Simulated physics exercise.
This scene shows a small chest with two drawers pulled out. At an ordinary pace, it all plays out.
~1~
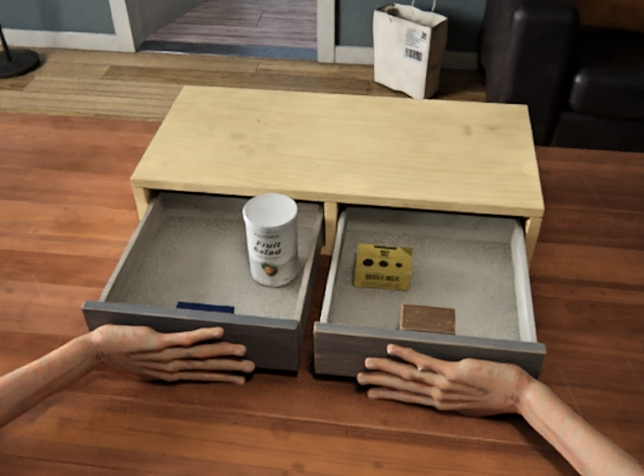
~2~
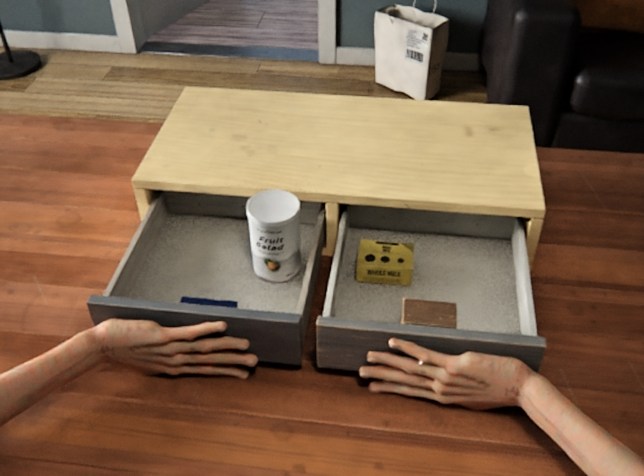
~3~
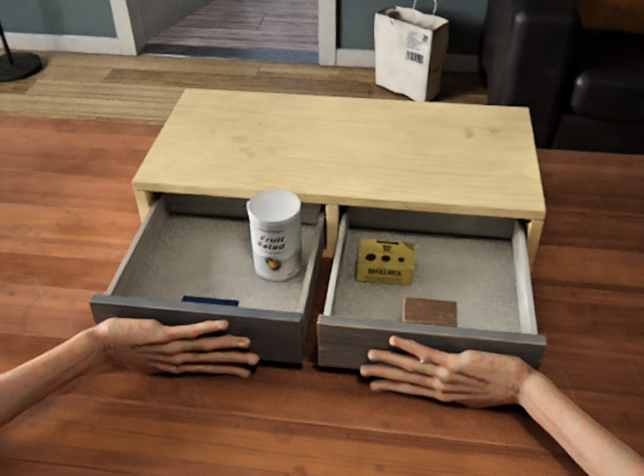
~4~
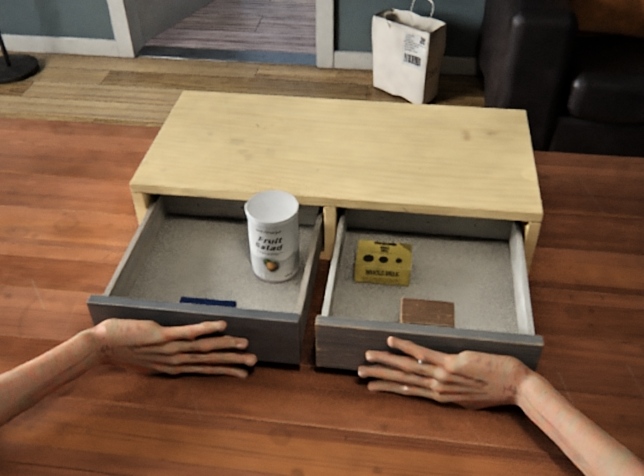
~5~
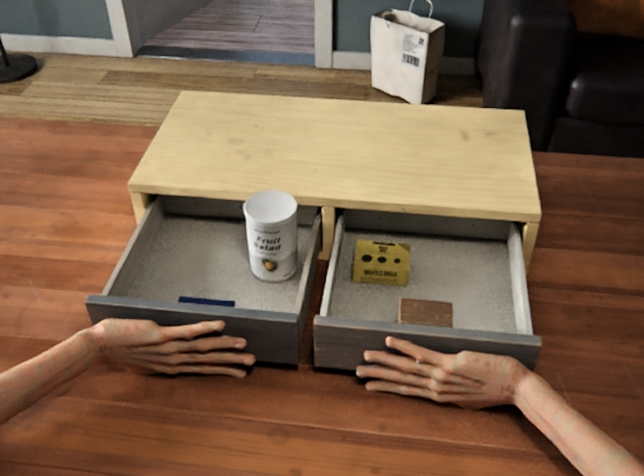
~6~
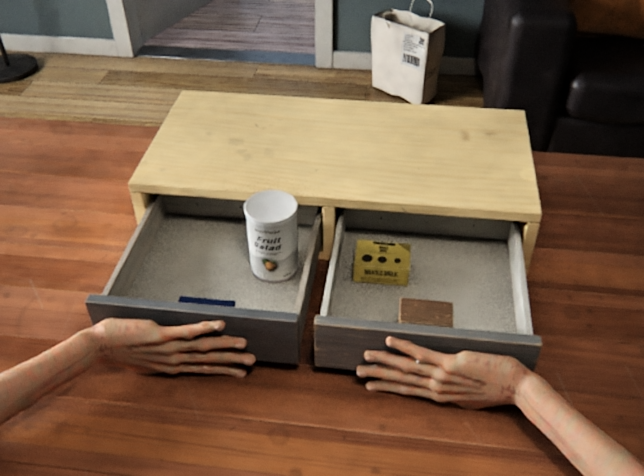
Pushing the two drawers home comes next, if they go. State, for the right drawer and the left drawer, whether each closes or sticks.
The right drawer will most likely be fully home; the left drawer will most likely fall short of home.
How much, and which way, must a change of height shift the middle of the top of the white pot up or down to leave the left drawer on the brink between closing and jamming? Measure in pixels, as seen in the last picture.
It takes a move of about 20 pixels downwards.
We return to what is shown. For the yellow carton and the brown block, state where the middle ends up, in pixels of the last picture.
First (392, 169), then (428, 213).
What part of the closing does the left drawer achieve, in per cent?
It halts at about 60 percent of the way.
Then, 0.38 s later than the last frame, right drawer starting in; left drawer starting in.
Then, 0.60 s later than the last frame, right drawer about half in; left drawer about half in.
Then, 0.86 s later than the last frame, right drawer nearly in; left drawer stopped, still ajar.
When it is over, the right drawer goes all the way in; the left drawer will not close.
